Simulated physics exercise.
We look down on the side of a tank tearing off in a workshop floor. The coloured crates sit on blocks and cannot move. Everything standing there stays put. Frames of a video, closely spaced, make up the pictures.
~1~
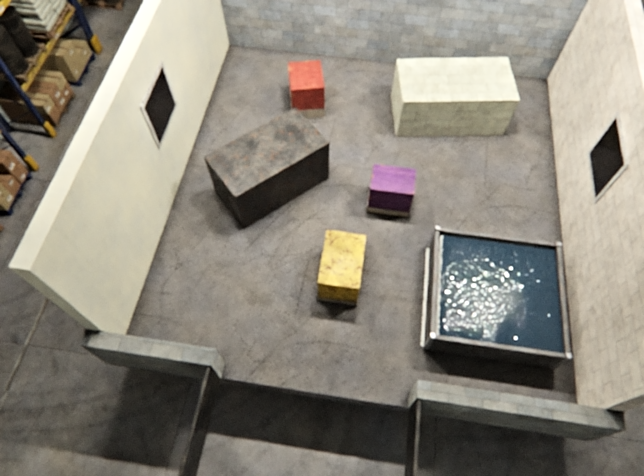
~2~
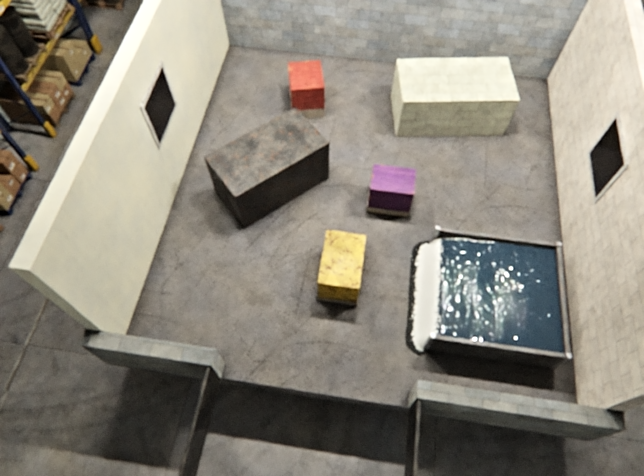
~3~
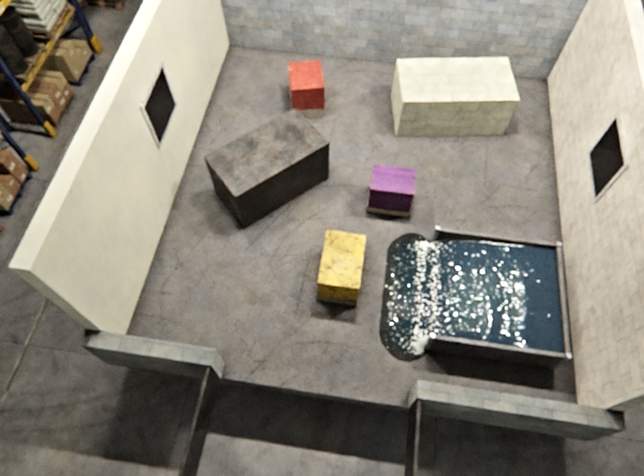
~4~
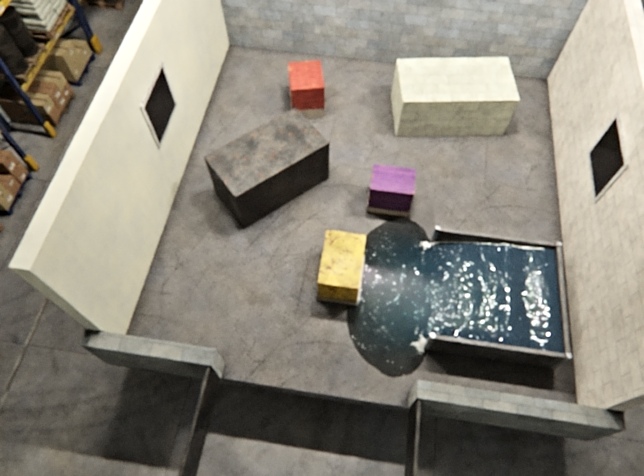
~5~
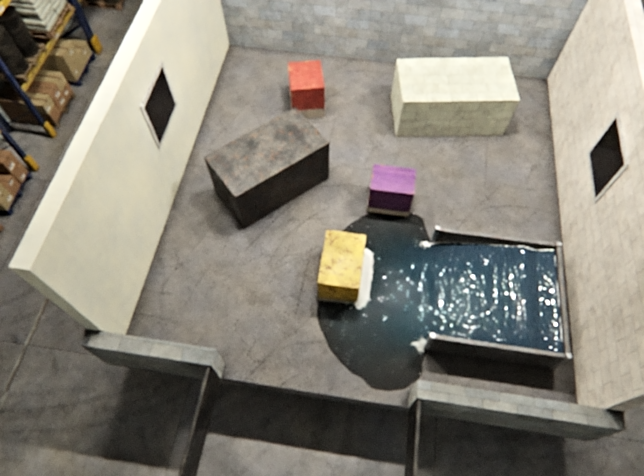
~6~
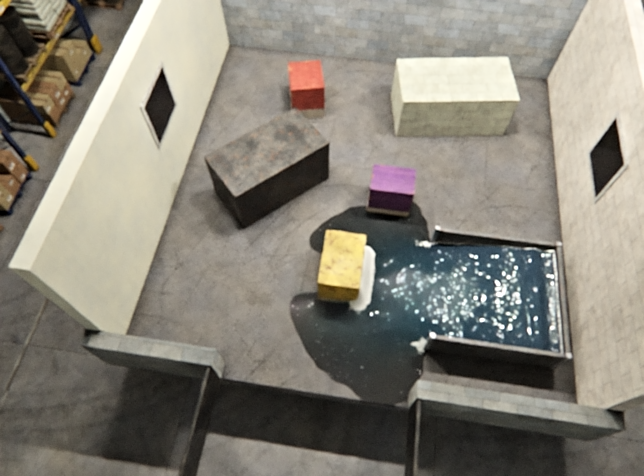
Dark water glints in a square tank at the lower right of a walled workshop floor, seen from high above by a camera that stays still. A yellow block stands left of the tank, with purple, dark grey, red and cream blocks beyond. The tank's left side gives way and water pours out leftward, spreading across the grey floor, reaching the yellow block and passing around it.
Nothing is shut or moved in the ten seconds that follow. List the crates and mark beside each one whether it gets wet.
Purple crate - gets wet; red crate - stays dry; yellow crate - gets wet.
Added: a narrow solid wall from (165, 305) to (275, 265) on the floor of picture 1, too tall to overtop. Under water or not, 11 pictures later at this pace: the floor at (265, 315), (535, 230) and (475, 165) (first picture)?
As listed: Wet, clear, dry.
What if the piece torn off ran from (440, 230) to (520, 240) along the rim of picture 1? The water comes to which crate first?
That would be the purple-painted one, reached first.
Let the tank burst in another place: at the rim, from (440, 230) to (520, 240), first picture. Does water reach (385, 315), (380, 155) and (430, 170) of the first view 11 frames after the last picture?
Taking the points one after the other, they come out not soaked, inundated and inundated.
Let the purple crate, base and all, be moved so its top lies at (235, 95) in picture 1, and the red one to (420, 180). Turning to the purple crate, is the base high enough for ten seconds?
Simply put, the purple crate is not wetted.
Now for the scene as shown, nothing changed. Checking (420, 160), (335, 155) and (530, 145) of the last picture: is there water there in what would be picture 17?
Going through them one by one, the first is spared, the second waterlogged and the third spared.
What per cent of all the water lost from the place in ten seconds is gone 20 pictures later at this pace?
Approximately 50 in a hundred, I think.
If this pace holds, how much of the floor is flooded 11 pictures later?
I'd guess some 30 per cent.
A moment on, water covers 20 % of the floor; the purple crate water round its plinth, the red crate not reached, the yellow crate water round its plinth.
Next, water covers 30 % of the floor; the purple crate water round its plinth, the red crate water round its plinth, the yellow crate water round its plinth.
Then, water covers 45 % of the floor; the purple crate water round its plinth, the red crate water round its plinth, the yellow crate water round its plinth.
Later, water covers 60 % of the floor; the purple crate water round its plinth, the red crate water round its plinth, the yellow crate water round its plinth.
In the end, water covers 85 % of the floor; the purple crate was topped, the red crate stayed above the water, the yellow crate was topped.
